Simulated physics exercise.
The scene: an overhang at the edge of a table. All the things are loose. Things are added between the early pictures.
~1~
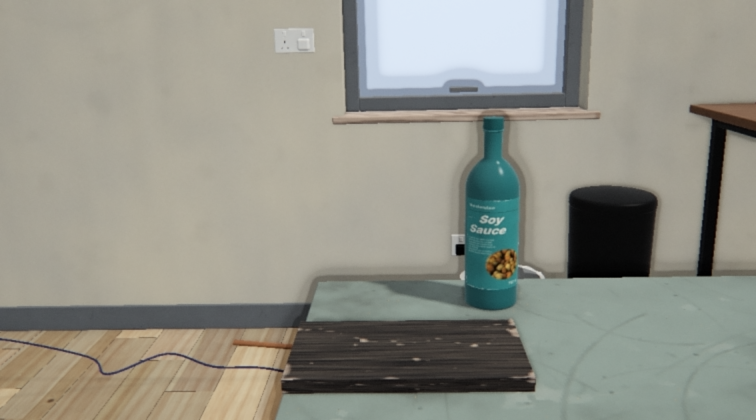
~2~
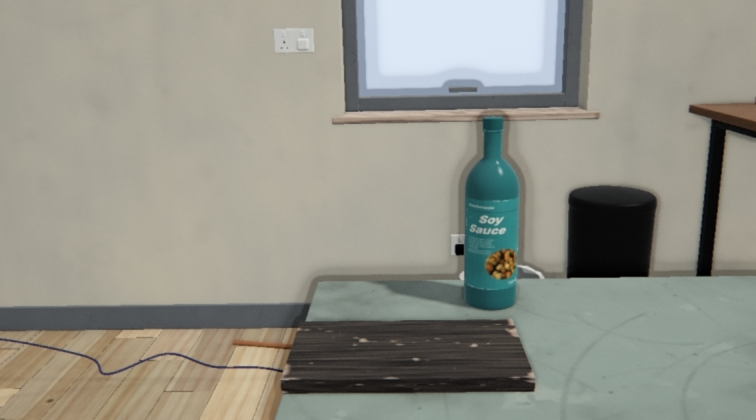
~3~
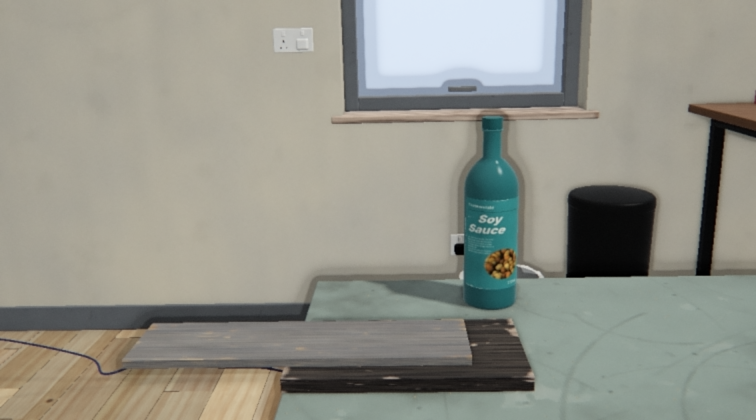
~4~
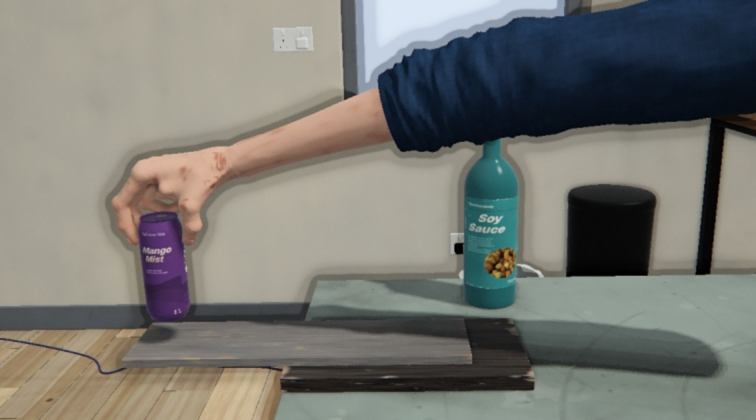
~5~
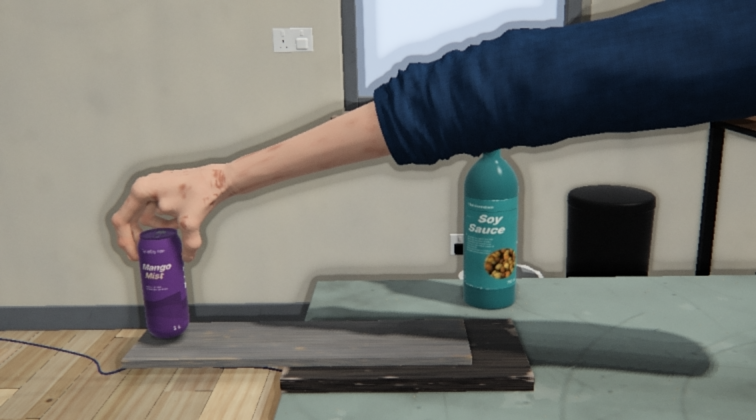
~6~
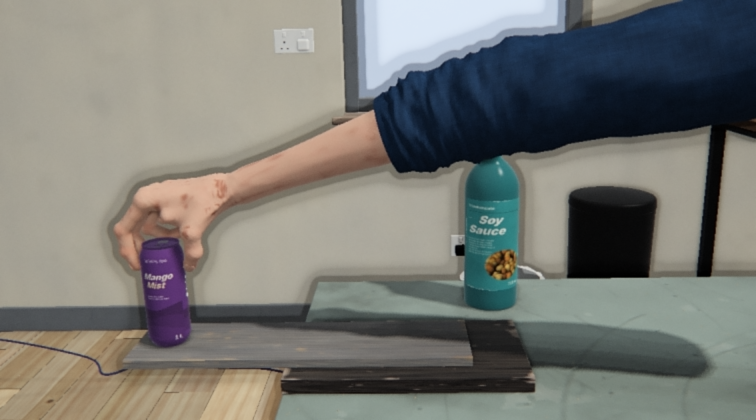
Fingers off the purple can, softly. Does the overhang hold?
In the end the board comes down.
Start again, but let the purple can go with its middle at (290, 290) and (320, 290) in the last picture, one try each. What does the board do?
In the first case it stays on the table; in the second case it keeps its balance.
Then, 0.60 s on from there, grey board and purple can now down on the floor or falling.
Then, 0.70 s on from there, things are still on the move.
In the end, down on the floor or falling, grey board and purple can; the other 2 unmoved. The board tips off the edge.
